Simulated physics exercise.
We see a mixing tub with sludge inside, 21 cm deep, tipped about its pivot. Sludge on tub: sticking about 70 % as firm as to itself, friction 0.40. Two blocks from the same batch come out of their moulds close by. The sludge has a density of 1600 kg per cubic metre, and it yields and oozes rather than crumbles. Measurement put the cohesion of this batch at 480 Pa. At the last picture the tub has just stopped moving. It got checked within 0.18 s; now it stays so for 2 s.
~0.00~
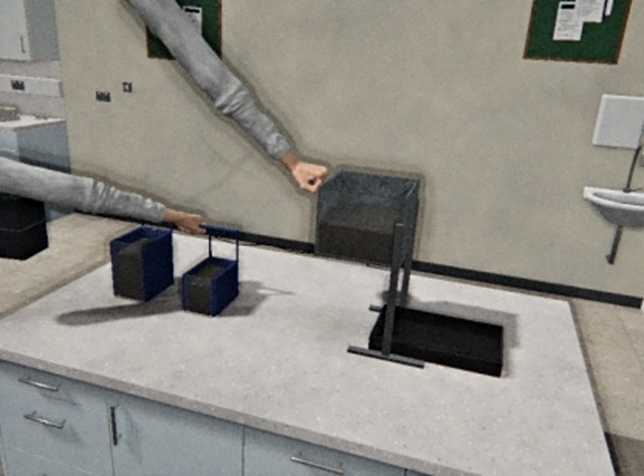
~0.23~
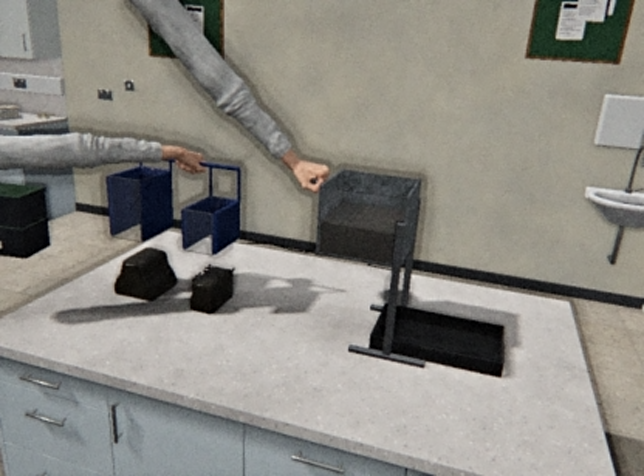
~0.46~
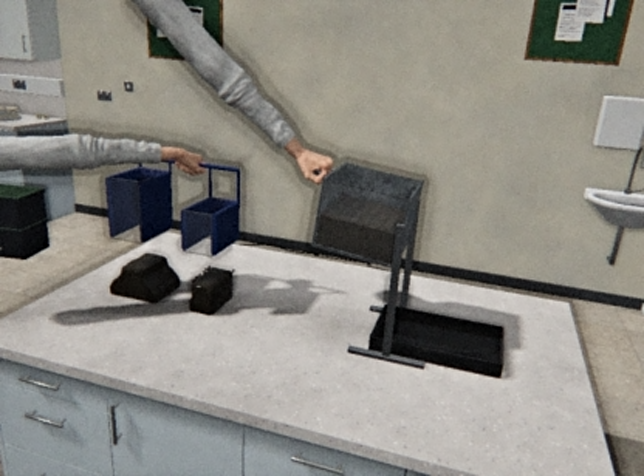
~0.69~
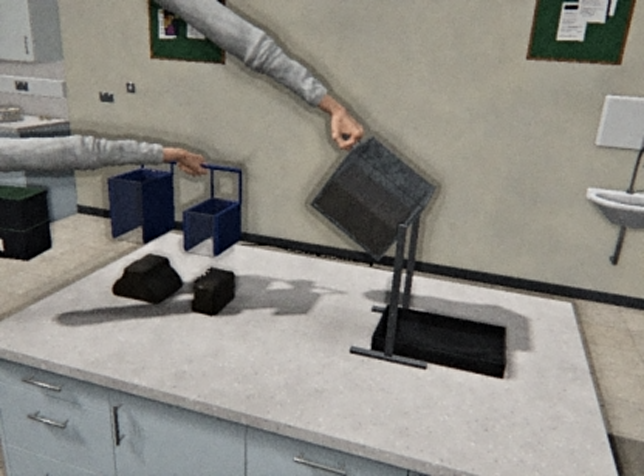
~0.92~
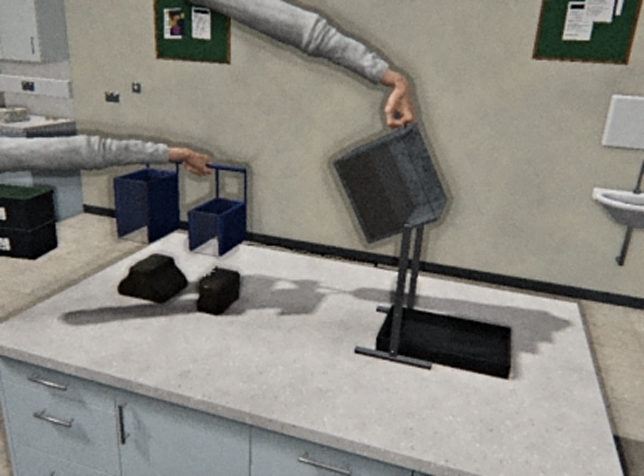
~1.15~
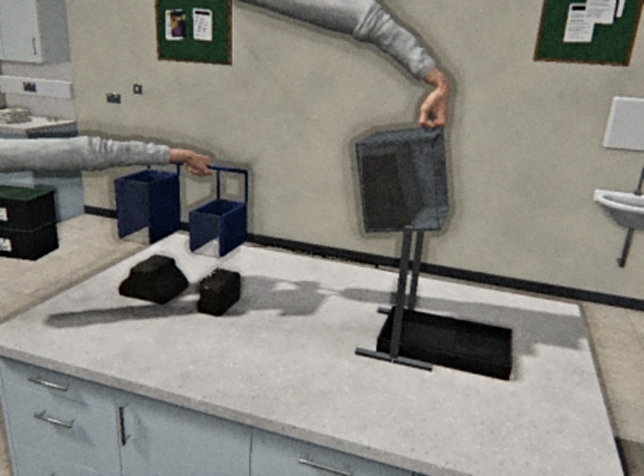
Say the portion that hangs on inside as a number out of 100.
Expect roughly 100 %.
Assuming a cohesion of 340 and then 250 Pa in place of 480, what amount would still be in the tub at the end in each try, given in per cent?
First try roughly 90 per cent, second try roughly 75 per cent.
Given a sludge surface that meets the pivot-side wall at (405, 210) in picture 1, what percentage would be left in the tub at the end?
Then roughly 60 %.
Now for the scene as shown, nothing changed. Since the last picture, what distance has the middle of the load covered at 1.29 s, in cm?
The distance comes to some 3 cm.
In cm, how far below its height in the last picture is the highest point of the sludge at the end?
About 6 cm.
After 1.29 s, the tub is at 79 degrees and holds 100 %.
After 1.46 s, the tub is at 79 degrees and holds 100 %.
After 1.63 s, the tub is at 79 degrees and holds 100 %.
After 1.80 s, the tub is at 79 degrees and holds 100 %.
After 3.15 s, the tub is at 79 degrees and holds 100 %.
